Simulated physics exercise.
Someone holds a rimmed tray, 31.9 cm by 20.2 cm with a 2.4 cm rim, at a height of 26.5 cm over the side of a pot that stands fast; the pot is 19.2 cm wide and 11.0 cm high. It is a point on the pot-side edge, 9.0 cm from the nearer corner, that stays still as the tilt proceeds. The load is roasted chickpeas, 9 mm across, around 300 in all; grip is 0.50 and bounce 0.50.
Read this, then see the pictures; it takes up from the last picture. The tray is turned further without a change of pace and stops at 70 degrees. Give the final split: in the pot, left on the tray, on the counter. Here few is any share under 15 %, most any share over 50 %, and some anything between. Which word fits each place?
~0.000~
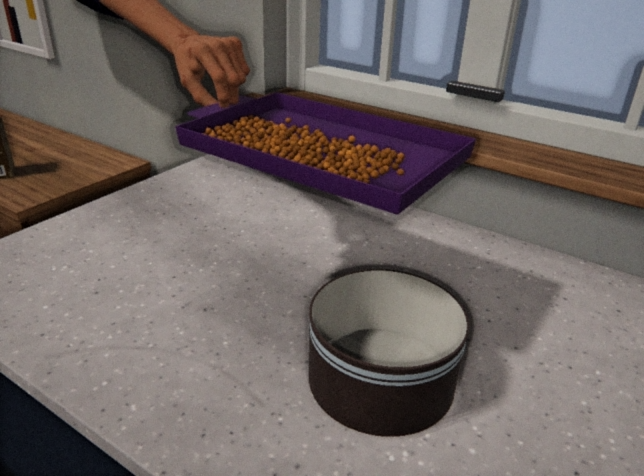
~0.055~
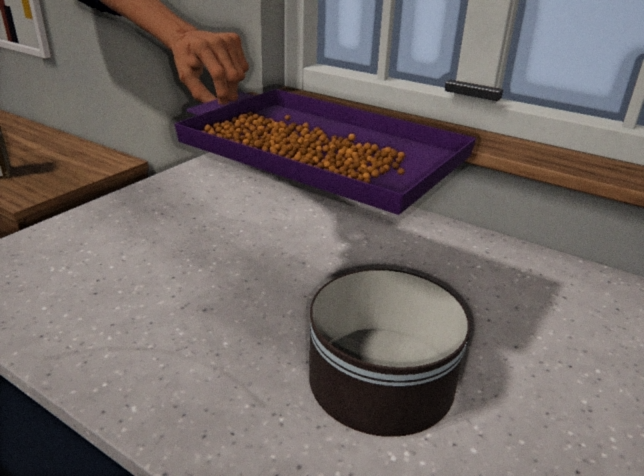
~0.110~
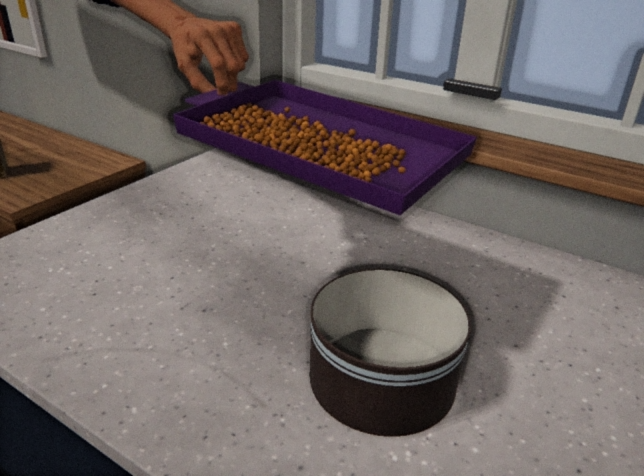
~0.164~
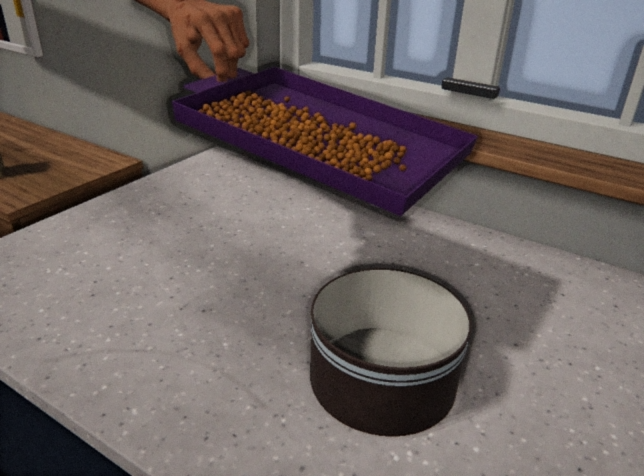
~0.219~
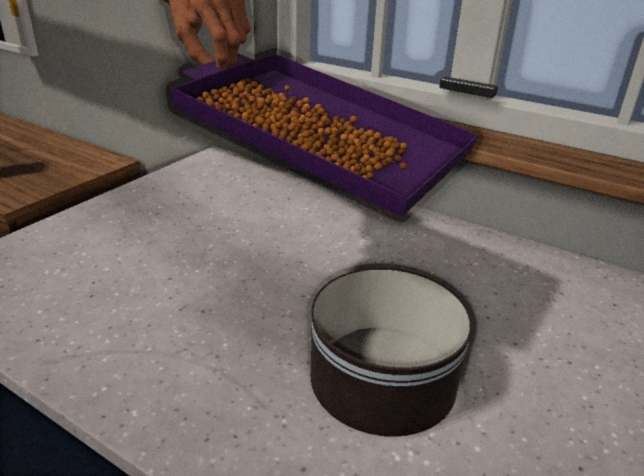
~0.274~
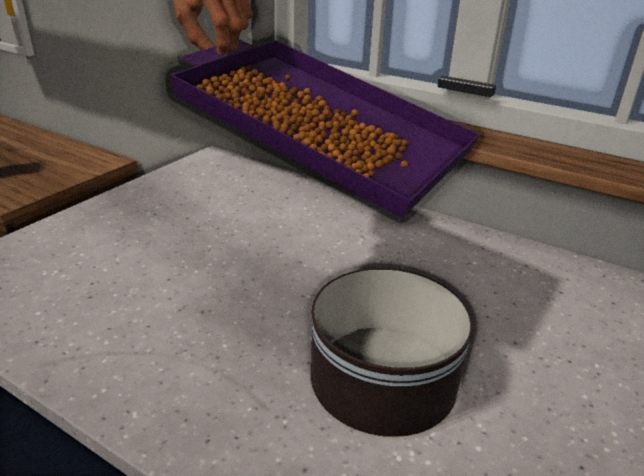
Pot: Few; tray: Most; counter: Few.
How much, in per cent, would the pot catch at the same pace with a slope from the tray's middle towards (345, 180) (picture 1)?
I'd say close to 0 %.
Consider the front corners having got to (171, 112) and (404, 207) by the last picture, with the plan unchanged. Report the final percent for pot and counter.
Pot: 5, counter: 0.
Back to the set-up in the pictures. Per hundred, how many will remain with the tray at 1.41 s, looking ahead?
Some 95 per cent of the load.
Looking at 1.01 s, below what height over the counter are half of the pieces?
Around 32 cm up.
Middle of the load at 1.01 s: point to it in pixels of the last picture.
Expected load position: Near (412, 146).
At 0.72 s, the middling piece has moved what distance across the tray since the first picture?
By then it sits near 9 cm from where it began.
After 0.72 s, tilt 41 degrees; the tray holds 100 %, the pot 0 %.
After 1.01 s, tilt 59 degrees; the tray holds 100 %, the pot 0 %.
Then, at 1.41 s, tilt 70 degrees; the tray holds 95 %, the pot 0 %.
By 1.9 s all is still; pot 0 %, tray 95 %, counter 0 %.
